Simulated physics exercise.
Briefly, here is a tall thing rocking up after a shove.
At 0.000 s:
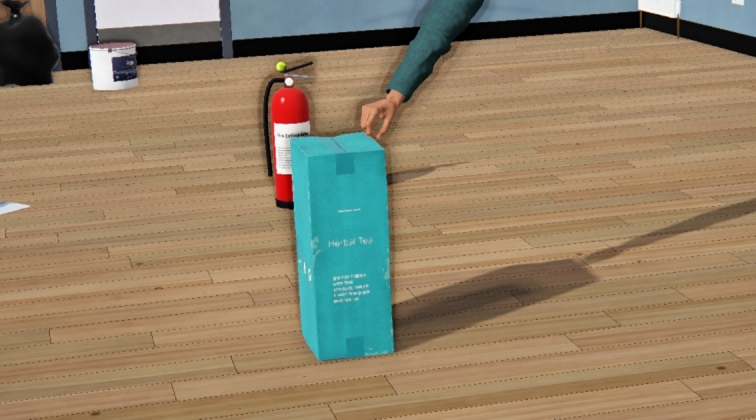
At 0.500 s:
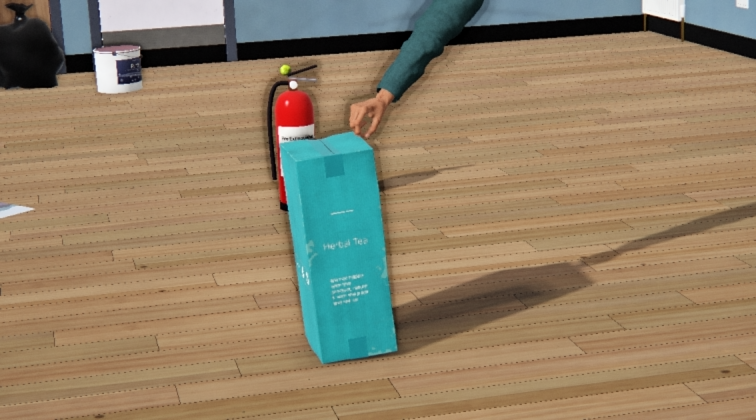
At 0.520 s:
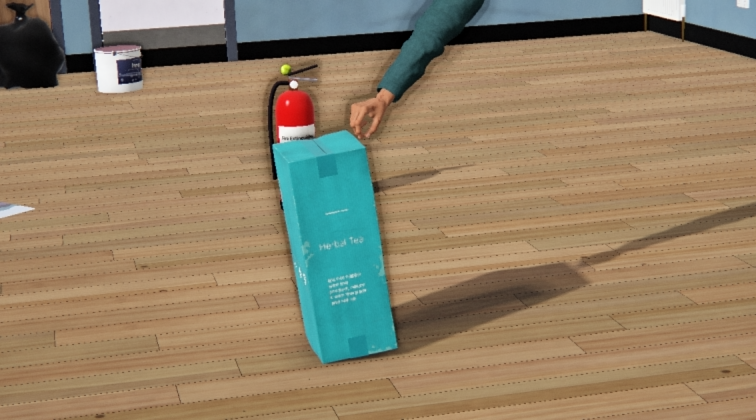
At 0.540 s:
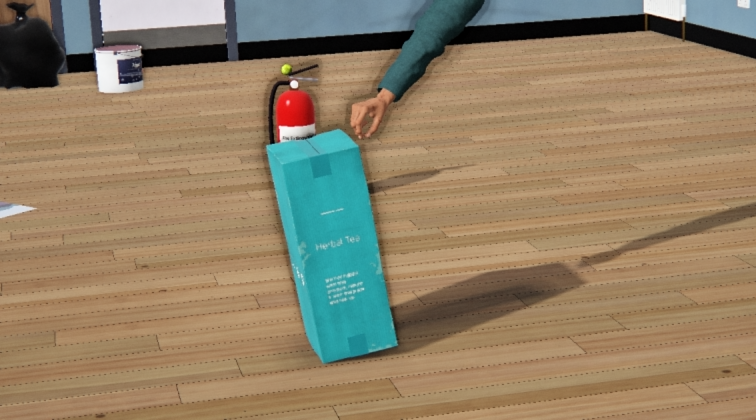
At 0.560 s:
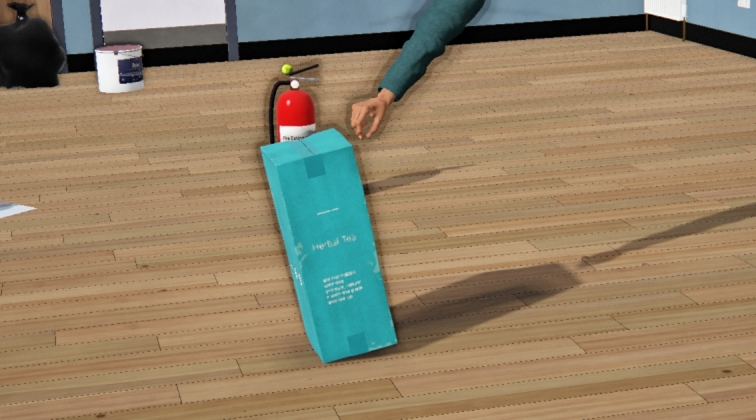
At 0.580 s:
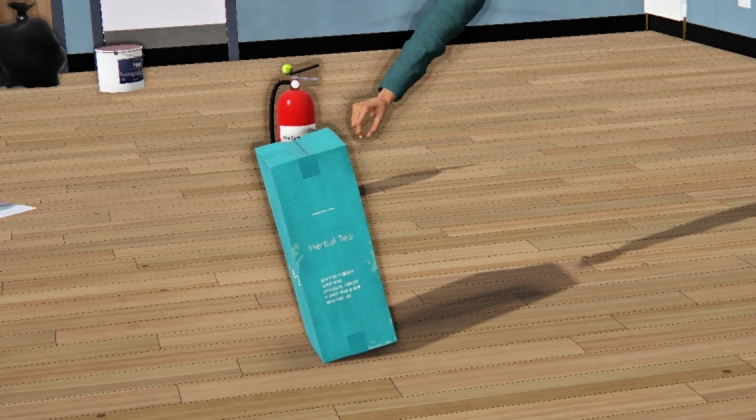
An arm in a teal sleeve pushed the top of a tall turquoise box on a wooden floor, and the box tilted to the left, leaning further from the hand, near a red fire extinguisher.
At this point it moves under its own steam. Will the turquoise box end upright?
Observed: Turquoise box ends up tipped over.
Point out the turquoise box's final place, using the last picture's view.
Looks like it settles somewhere around (207, 326).
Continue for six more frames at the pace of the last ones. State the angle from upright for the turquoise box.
20°.
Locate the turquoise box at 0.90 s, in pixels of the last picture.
Roughly at (286, 249).
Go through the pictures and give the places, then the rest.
Turquoise box (342, 245) upright, in the first frame.
Turquoise box (338, 246) 4° off upright, in the second frame.
Turquoise box (335, 246) 6° off upright, in the third frame.
Turquoise box (331, 245) 8° off upright, in the fourth frame.
Turquoise box (329, 244) 10° off upright, in the fifth frame.
Turquoise box (326, 244) 12° off upright, in the sixth frame.
After 0.90 s, turquoise box 32° off upright near (286, 249).
After 1.12 s, turquoise box 59° off upright near (241, 275).
At rest (1.7 s), the turquoise box topples, near (206, 326).
